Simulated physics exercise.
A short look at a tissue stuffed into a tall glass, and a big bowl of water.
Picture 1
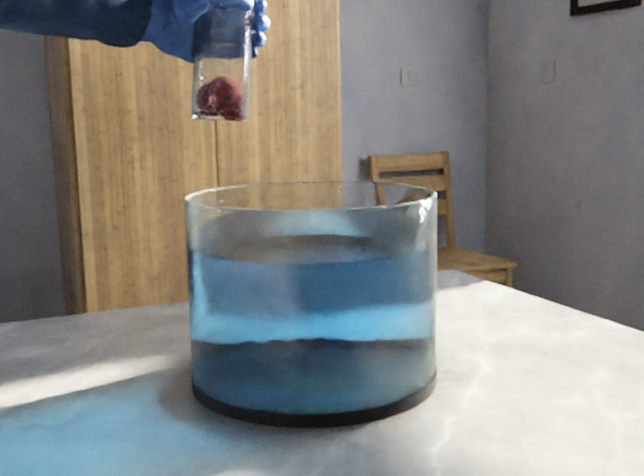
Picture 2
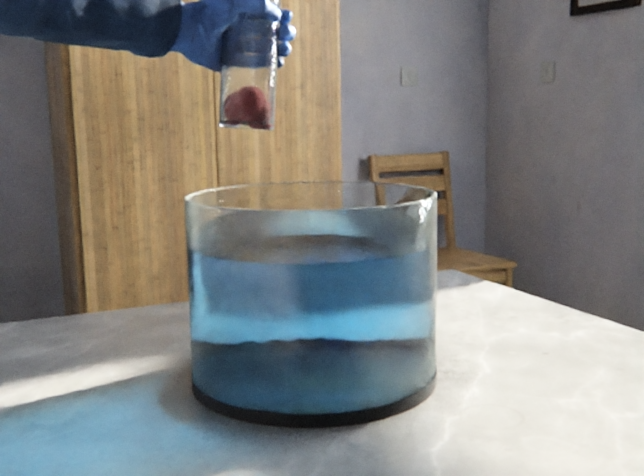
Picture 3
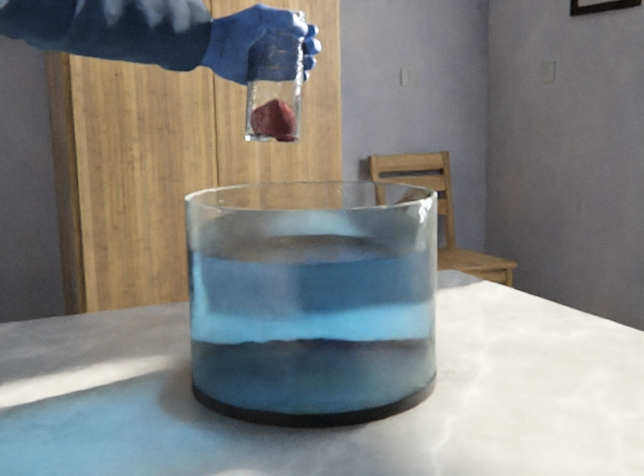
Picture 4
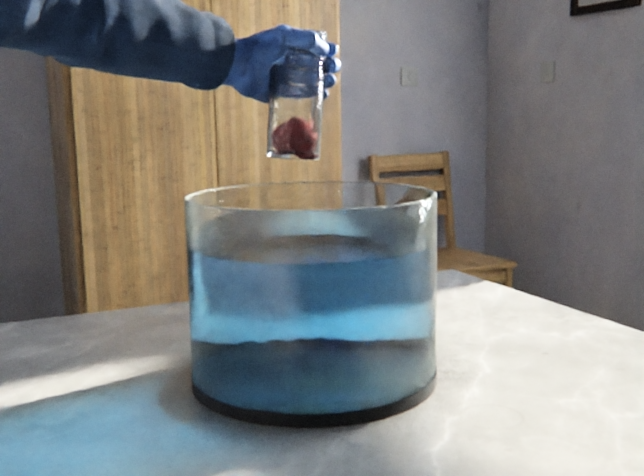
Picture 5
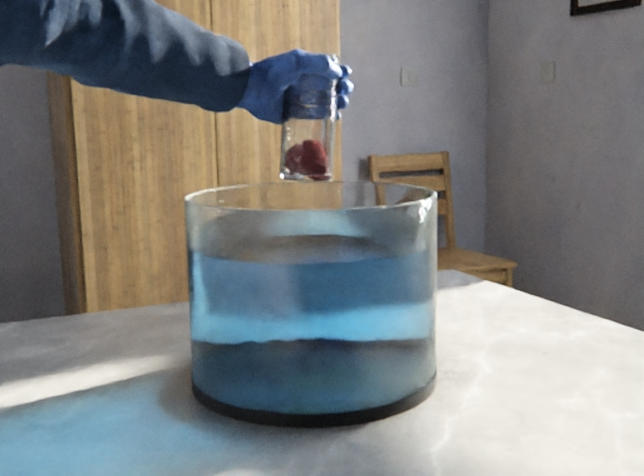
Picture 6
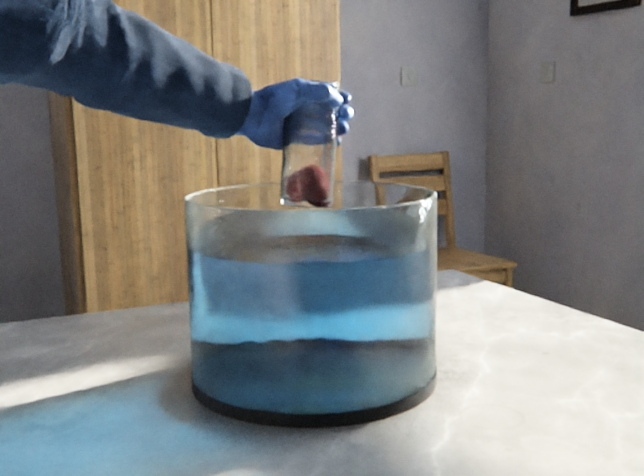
Blue-gloved hand moving a tall glass with a red wad inside rightward and down over a big clear bowl of water.
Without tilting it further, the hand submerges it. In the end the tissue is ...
Wet through.
Next, the tall glass enters the water.
After that, water pours in as the air escapes.
Finally, the tall glass is under, flooded, and the tissue is wet.
